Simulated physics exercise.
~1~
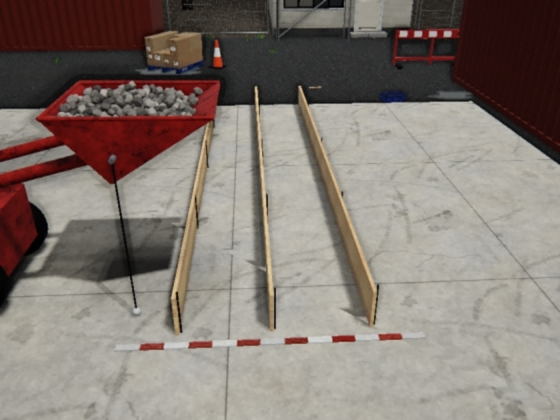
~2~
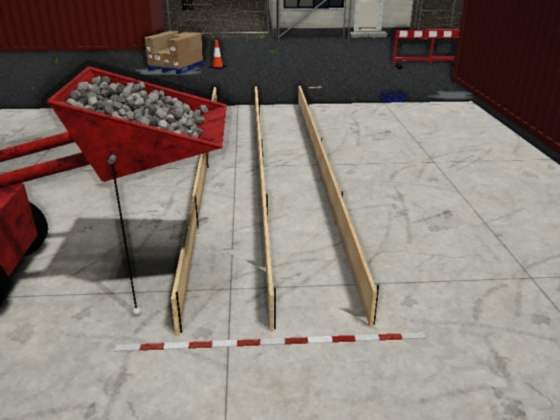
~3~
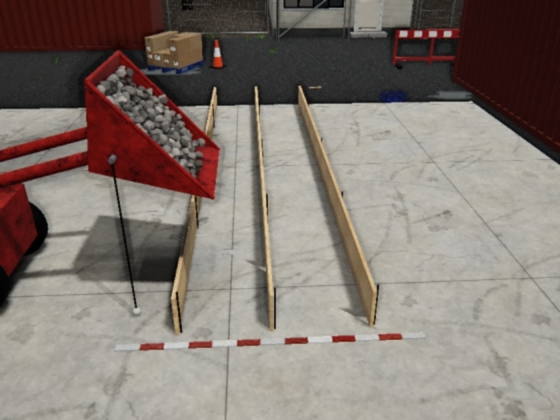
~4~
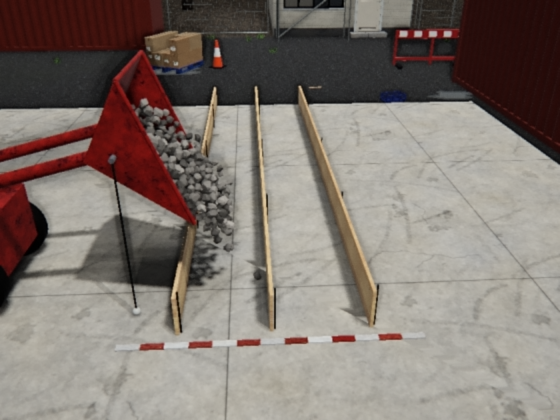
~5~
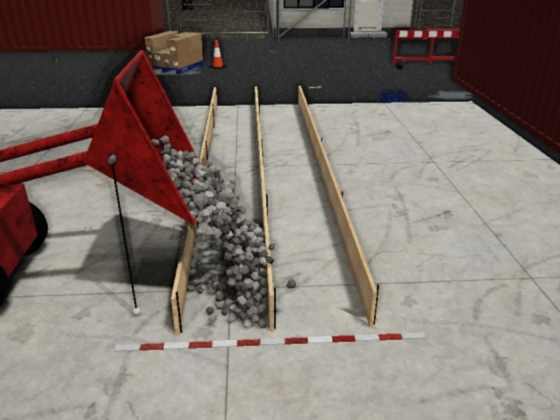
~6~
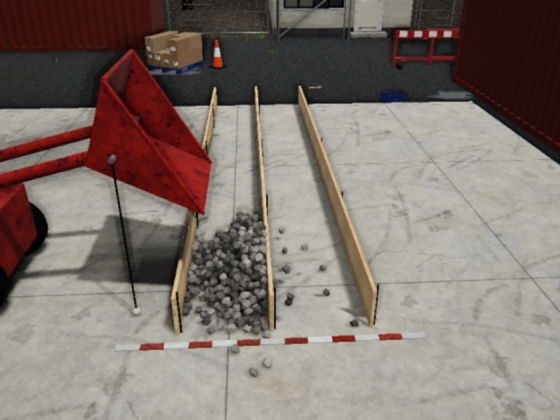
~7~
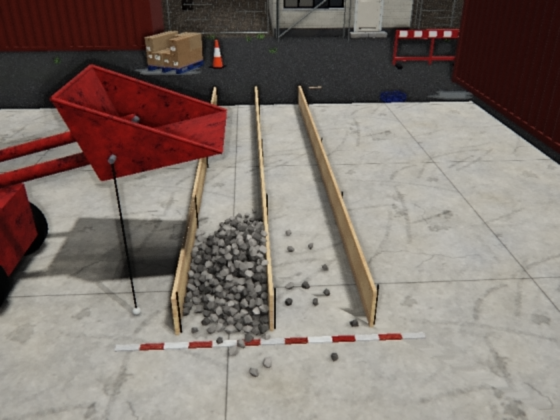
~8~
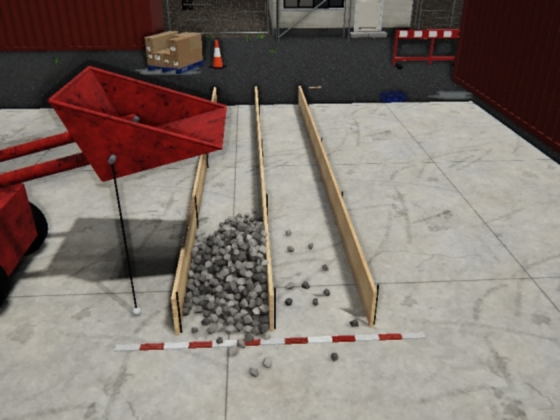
A red loader bucket heaped with grey stones hangs at the left of a pale concrete yard, seen from above, with three wooden planks standing in rows beside it and a red and white staff lying across their near ends. Dark red containers, cardboard boxes and an orange cone stand behind. The bucket tips forward to the right, steeper and steeper, until the stones pour over its edge. They pile up between the left and middle planks, while a few scatter beyond. The emptied bucket tilts back up and stays still above the settled heap.
